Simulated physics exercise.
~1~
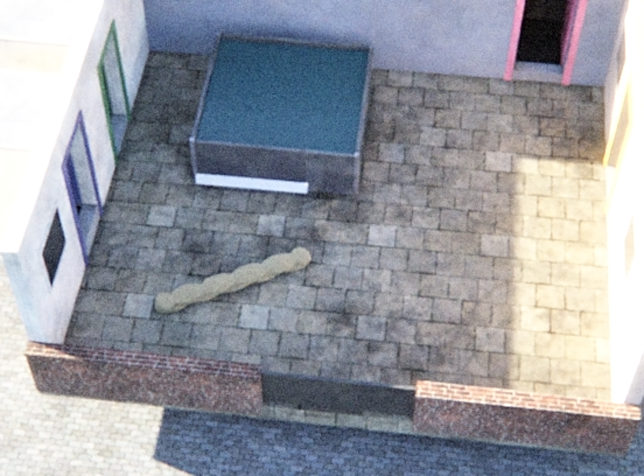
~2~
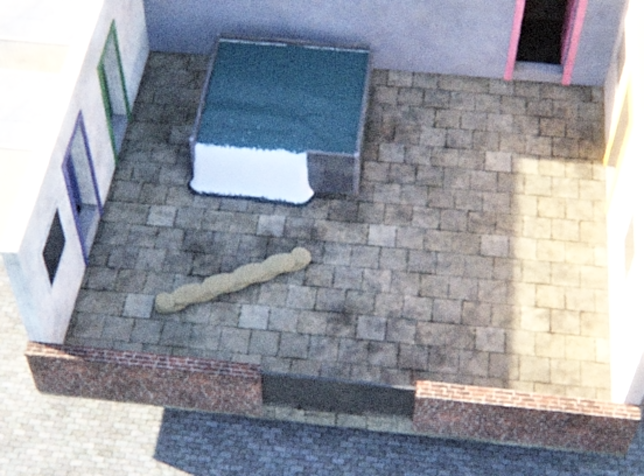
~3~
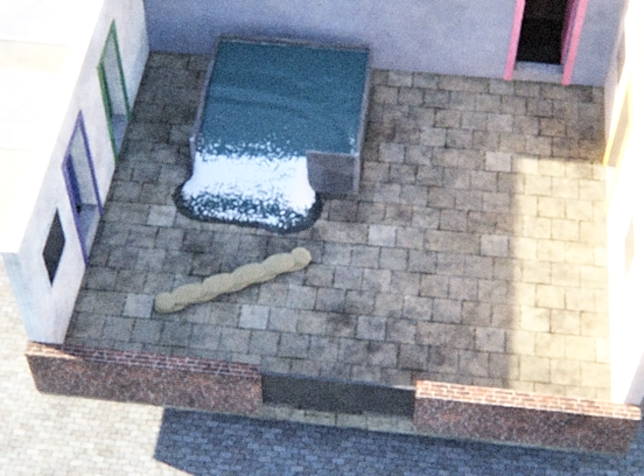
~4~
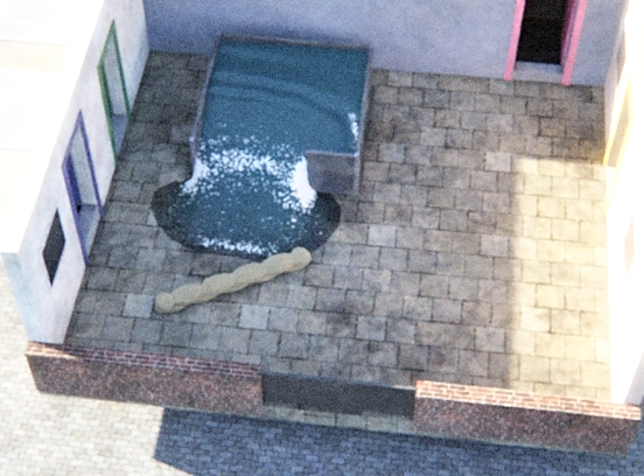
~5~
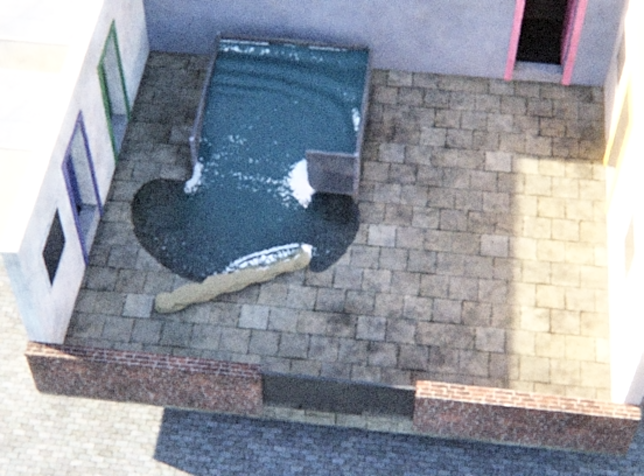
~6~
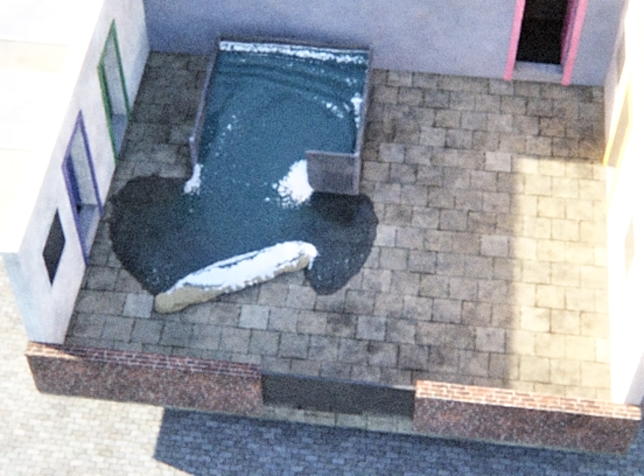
Water burst through the front of a tank in an enclosed yard, foaming white, then spread across the paving in a dark, widening pool and surged up against a long, lumpy tan barrier.
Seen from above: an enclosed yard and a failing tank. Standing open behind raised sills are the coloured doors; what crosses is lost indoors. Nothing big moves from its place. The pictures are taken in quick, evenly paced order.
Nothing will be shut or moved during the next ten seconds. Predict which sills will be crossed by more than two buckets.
The green door respects the limit for sure. The blue door respects the limit for sure. The pink door respects the limit for sure. The yellow door breaks the limit for sure.
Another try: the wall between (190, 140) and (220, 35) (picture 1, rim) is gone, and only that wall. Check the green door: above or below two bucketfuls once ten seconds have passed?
Result - green door: Beyond the limit.
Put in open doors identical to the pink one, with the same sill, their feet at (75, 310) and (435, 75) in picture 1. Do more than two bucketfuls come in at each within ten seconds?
Exceeds the limit; falls short.
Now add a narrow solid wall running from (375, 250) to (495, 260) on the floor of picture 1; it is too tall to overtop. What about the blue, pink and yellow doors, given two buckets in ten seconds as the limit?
Here's how it goes: The blue one remains below, the pink one remains below, the yellow one remains below.
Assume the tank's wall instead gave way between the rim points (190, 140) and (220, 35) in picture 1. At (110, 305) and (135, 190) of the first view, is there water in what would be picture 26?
Taking the two points in order, the first is waterlogged and the second is waterlogged.
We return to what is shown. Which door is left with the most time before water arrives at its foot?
Looks like the pink-painted one.
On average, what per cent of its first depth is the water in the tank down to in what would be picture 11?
Around 64 percent.
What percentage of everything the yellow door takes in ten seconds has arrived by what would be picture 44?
Estimate: Roughly 10 %.
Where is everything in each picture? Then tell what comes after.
In the first picture, the water tank at (285, 95) is whole and still.
In the second picture, the front is at (193, 189), out from the gap at (252, 169).
In the third picture, the front is at (308, 222), out from the gap at (252, 171).
In the fourth picture, water pours out at (252, 173) and has run to (303, 251).
In the fifth picture, water pours out at (252, 173) and has run to (198, 278).
In the sixth picture, water pours out at (252, 173) and has run to (163, 297).
A moment on, water covers 30 % of the floor; the green door not reached, the blue door wet at the sill, nothing in, the pink door not reached, the yellow door not reached.
Next, water covers 40 % of the floor; the green door not reached, the blue door wet at the sill, nothing in, the pink door not reached, the yellow door not reached.
Then, water covers 55 % of the floor; the green door wet at the sill, nothing in, the blue door wet at the sill, nothing in, the pink door not reached, the yellow door not reached.
Later, water covers 85 % of the floor; the green door wet at the sill, nothing in, the blue door under two buckets in, the pink door not reached, the yellow door under two buckets in.
In the end, water covers 95 % of the floor; the green door wet at the sill, nothing in, the blue door under two buckets in, the pink door under two buckets in, the yellow door over two buckets in.
